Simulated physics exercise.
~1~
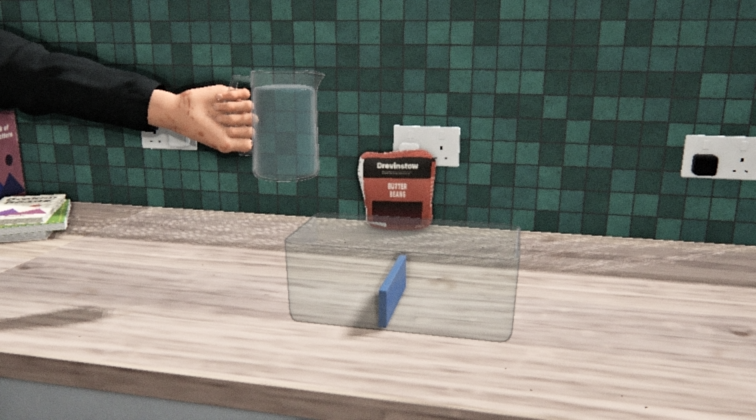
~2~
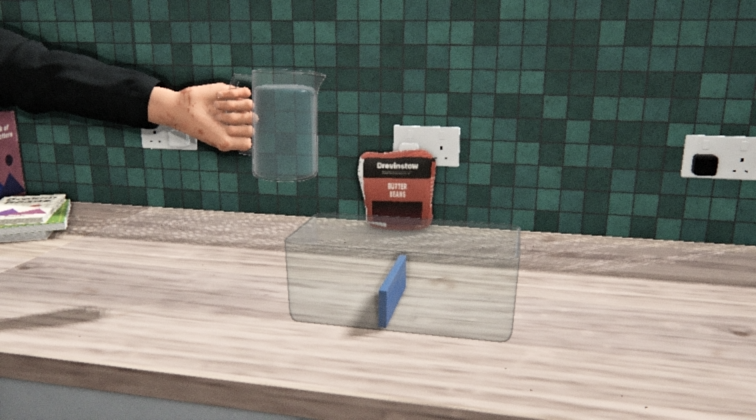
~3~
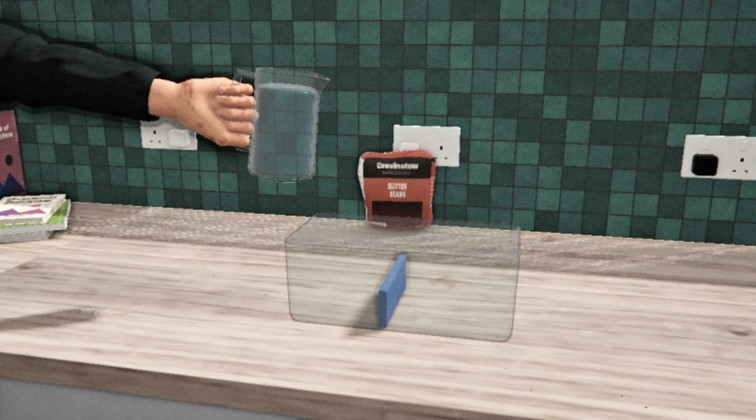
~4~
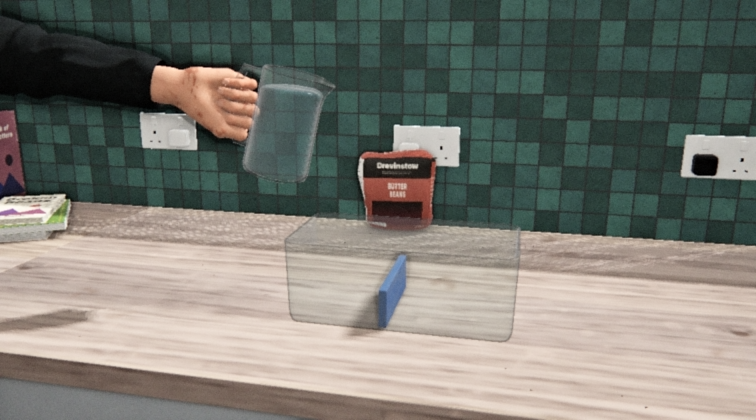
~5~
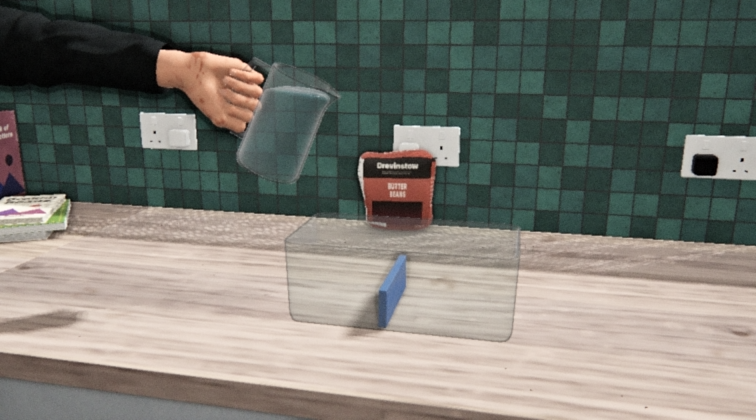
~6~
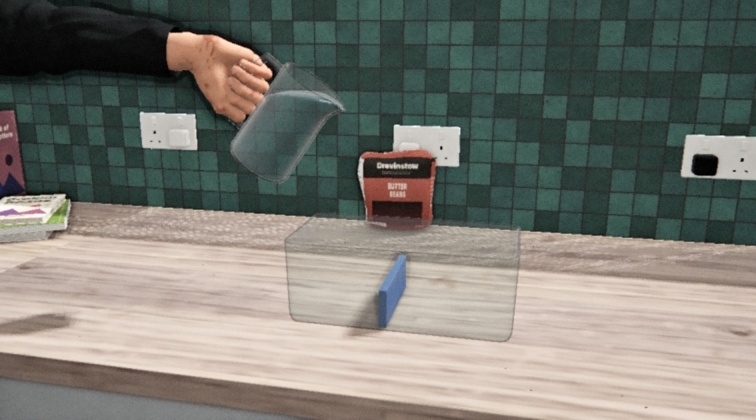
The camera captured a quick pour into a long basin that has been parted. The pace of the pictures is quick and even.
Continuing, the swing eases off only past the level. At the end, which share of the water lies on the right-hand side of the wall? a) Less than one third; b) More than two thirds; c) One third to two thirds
a, less than one third.
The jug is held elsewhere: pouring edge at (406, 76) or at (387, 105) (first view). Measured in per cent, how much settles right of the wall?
First try: Near 90 percent; second try: Near 95 percent.
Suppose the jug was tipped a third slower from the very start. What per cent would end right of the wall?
It comes to near 20 per cent.
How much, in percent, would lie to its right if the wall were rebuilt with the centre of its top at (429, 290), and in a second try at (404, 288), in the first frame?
The first placement gives around 15 percent, the second 15 percent.
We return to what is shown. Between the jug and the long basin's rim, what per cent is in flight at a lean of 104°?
About 20 per cent.
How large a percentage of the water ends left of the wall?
That share comes out near 75 percent.
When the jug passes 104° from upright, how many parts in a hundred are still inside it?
I'd reckon near 65 percent is still held at that tilt.
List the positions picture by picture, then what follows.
Tilt 0°; pouring edge (324, 74); surface from (257, 87) to (314, 89); the long basin's rim runs from (301, 228) to (519, 243); the wall's top is at (393, 273), in the first frame.
Tilt 2°; pouring edge (325, 75); surface from (258, 87) to (316, 90), in the second frame.
Tilt 6°; pouring edge (329, 79); surface from (261, 87) to (318, 91), in the third frame.
Tilt 14°; pouring edge (335, 86); surface from (260, 103) to (323, 92), in the fourth frame.
Tilt 24°; pouring edge (340, 96); surface from (259, 110) to (331, 96), in the fifth frame.
Tilt 36°; pouring edge (345, 110); surface from (252, 118) to (341, 101), in the sixth frame.
A moment on, the jug is tipped right over and 67 per cent is still to pour, 6 is left of the wall and 6 right of it.
Next, the jug is tipped right over and 17 per cent is still to pour, 54 is left of the wall and 10 right of it.
Then the jug is tipped right over and 1 per cent is still to pour, 70 is left of the wall and 12 right of it.
Later the jug is tipped right over and 0 per cent is still to pour, 76 is left of the wall and 14 right of it.
At rest 76 per cent lies left of the wall, 14 right of it and 10 outside.
